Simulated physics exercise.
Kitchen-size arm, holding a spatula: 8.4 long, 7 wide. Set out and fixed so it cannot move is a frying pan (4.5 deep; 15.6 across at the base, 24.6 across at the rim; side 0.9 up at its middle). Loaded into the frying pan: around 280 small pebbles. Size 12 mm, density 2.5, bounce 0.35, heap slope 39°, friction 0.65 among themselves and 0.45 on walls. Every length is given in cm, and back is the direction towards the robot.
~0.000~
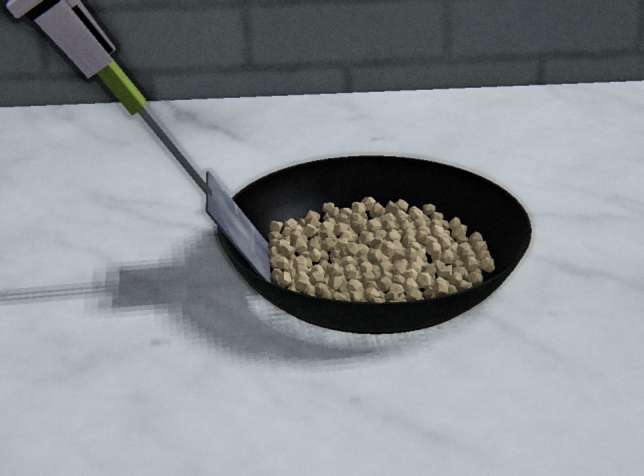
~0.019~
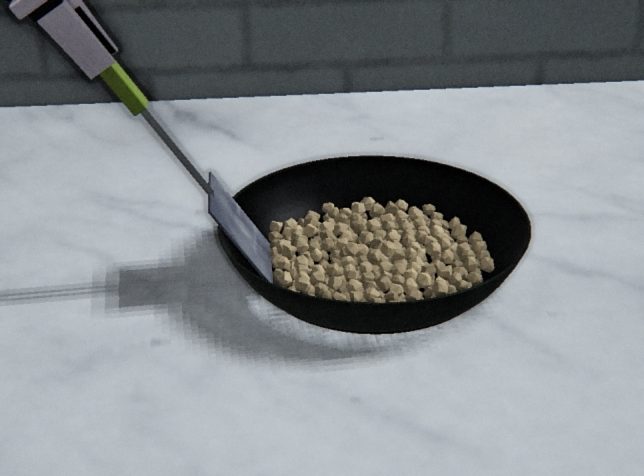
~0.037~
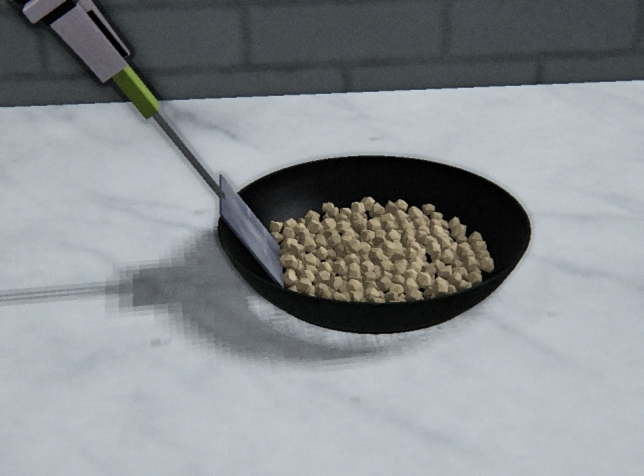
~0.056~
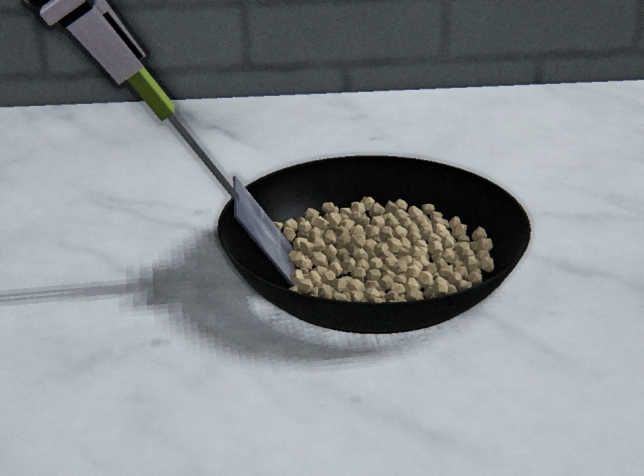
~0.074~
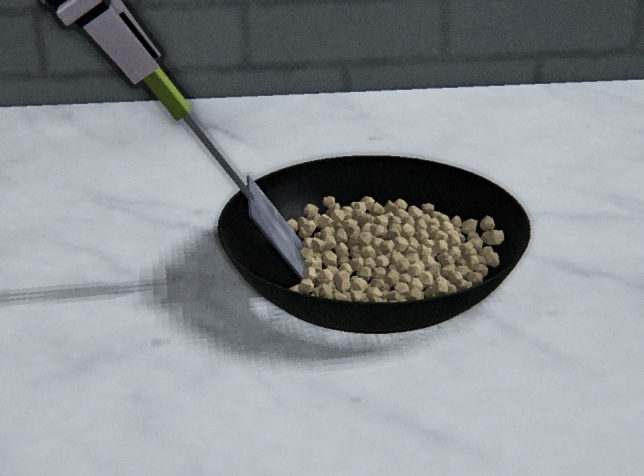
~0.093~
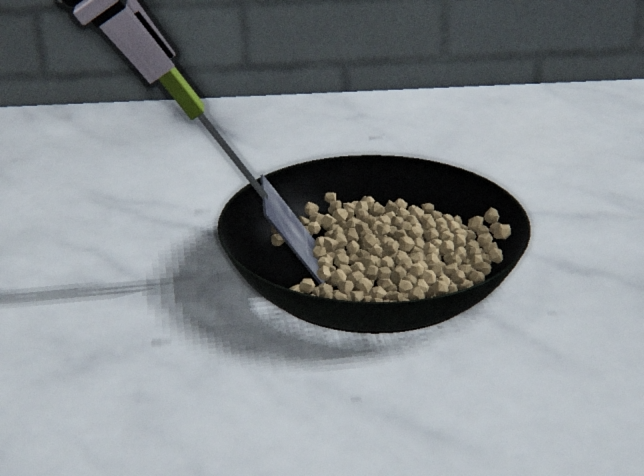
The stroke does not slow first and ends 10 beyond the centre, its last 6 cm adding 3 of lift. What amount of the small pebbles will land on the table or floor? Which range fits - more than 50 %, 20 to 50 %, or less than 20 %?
The range that fits is 20 to 50 %.
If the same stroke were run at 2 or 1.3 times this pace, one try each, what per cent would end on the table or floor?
First try around 30 %, second try around 25 %.
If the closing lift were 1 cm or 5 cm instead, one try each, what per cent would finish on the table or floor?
I'd put it near 30 in a hundred, then near 15 in a hundred.
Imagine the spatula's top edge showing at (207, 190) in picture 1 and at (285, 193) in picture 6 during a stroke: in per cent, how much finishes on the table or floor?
Close to 30 in a hundred.
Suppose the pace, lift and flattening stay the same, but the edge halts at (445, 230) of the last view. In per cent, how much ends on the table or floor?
I'd put it near 0 per cent.
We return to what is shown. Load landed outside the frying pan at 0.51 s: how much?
About 25 per cent.
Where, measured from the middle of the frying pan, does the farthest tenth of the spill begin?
About 25 cm from the centre.
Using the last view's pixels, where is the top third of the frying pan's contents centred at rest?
Pixel position: Approx. (458, 262).
After 0.18 s, sloping 57°, highest piece 6 above the table; 275 in the frying pan.
After 0.27 s, sloping 57°, highest piece 6 above the table; 269 in the frying pan, 6 on the blade or in flight.
After 0.51 s, sloping 57°, highest piece 11 above the table; 202 in the frying pan, 64 on the table or floor, 9 on the blade or in flight.
After 1.56 s, sloping 57°, highest piece 4 above the table; 202 in the frying pan, 73 on the table or floor.
At rest, 202 in the frying pan, 73 on the table or floor. That is 27 % on the table or floor.
